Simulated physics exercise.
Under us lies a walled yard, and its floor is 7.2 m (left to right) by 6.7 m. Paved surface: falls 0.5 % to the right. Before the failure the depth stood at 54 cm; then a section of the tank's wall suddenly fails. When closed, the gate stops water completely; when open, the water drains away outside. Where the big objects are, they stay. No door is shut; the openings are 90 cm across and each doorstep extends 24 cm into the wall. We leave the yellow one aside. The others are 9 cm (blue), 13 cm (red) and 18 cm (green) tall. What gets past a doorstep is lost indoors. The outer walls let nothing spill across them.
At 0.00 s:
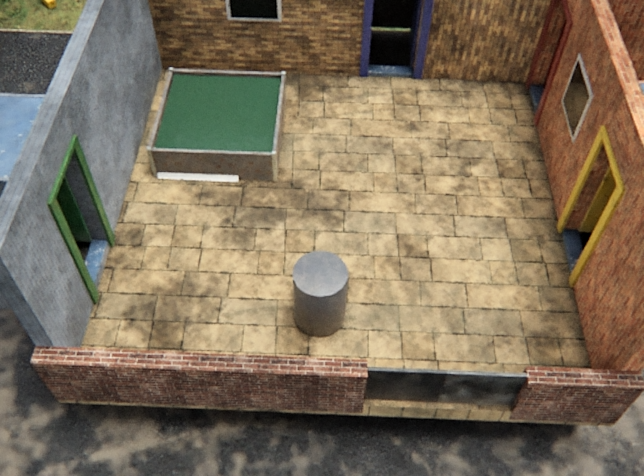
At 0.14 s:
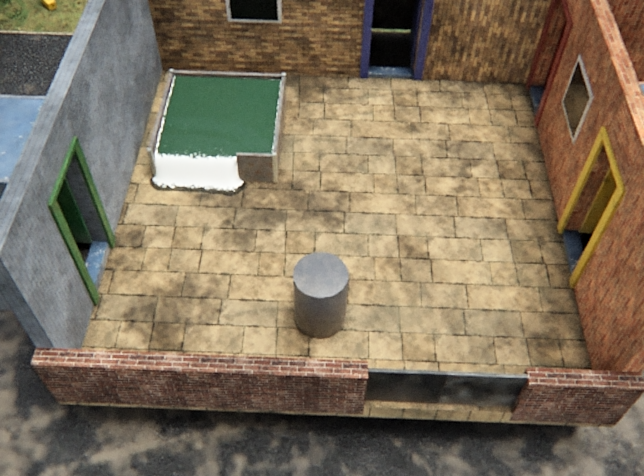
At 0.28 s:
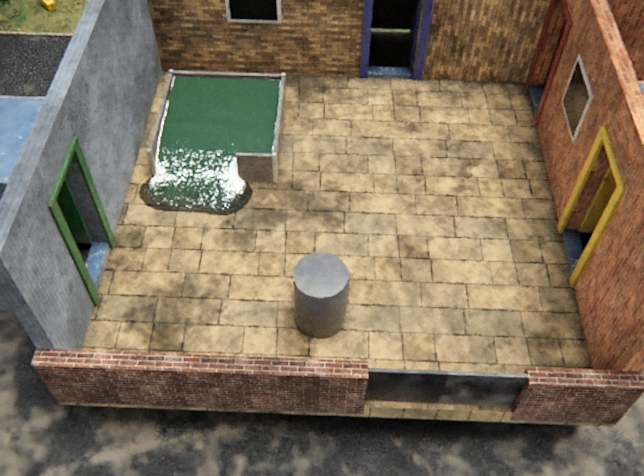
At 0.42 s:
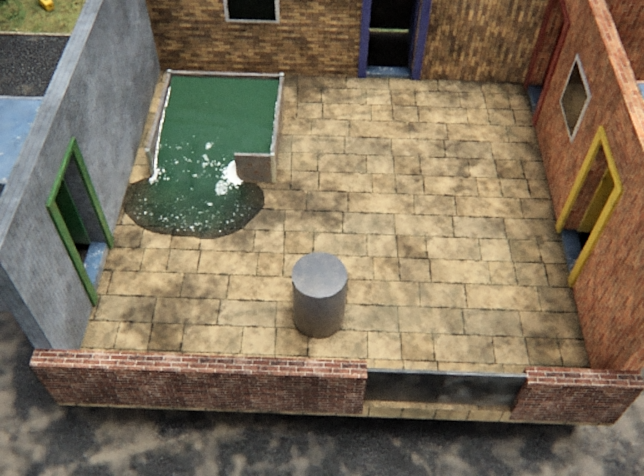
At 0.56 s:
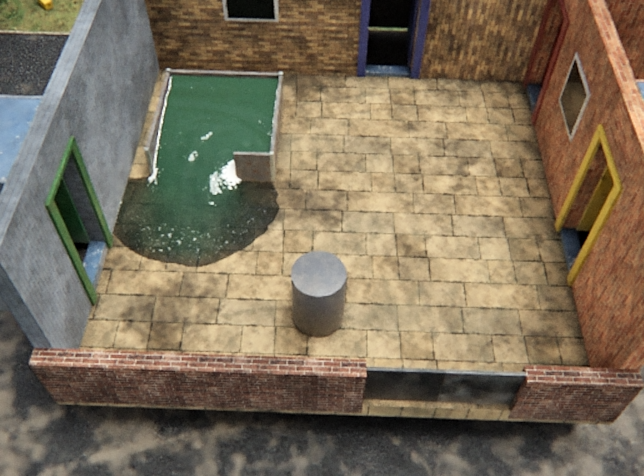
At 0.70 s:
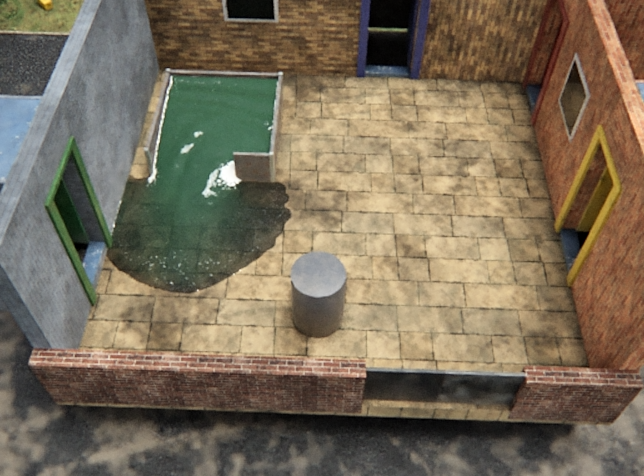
Green water sits still in a low rectangular tank at the back left of a walled, paved yard, then bursts white through a gap in its front side. It spreads across the paving as a widening dark pool, reaching the left wall by the green doorway, while the grey cylinder stays still.
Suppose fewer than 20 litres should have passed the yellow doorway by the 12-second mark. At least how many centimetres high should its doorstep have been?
I would say at least 5.5 cm.
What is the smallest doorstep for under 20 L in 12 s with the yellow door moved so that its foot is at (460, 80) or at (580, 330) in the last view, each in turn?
About 5.5 and 11.5 cm.
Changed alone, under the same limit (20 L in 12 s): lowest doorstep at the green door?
The green one would have to be about 11.0 cm high.
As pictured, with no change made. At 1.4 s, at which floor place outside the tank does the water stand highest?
Near (180, 186).
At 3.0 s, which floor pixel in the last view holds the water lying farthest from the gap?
Pixel close to (466, 393).
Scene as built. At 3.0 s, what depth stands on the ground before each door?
Depths in cm - blue: 0, yellow: 0, red: 0, green: 13.
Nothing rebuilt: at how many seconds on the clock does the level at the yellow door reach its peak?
The depth peaks at about 7.0 seconds.
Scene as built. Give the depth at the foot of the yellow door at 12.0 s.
It comes to about 6.0 centimetres deep.
After 1.4 s water covers 20 % of the floor, deepest (27 cm) near (180, 186); it has not reached the yellow door.
After 3.0 s water covers 30 % of the floor, deepest (32 cm) near (85, 378); it has not reached the yellow door.
After 12.0 s water covers 95 % of the floor, deepest (11 cm) near (520, 101); 6 cm at the yellow door, 0 litres in over its 11 cm doorstep.
At the yellow door as built, the water arrived by 5.1 s and peaked near 10 cm at 6.8 s.
With a doorstep of 4.5 cm, 35 litres would have come in within the 12 s; with 6.5 cm, 13 litres. So under 20 litres takes about 5.5 cm.
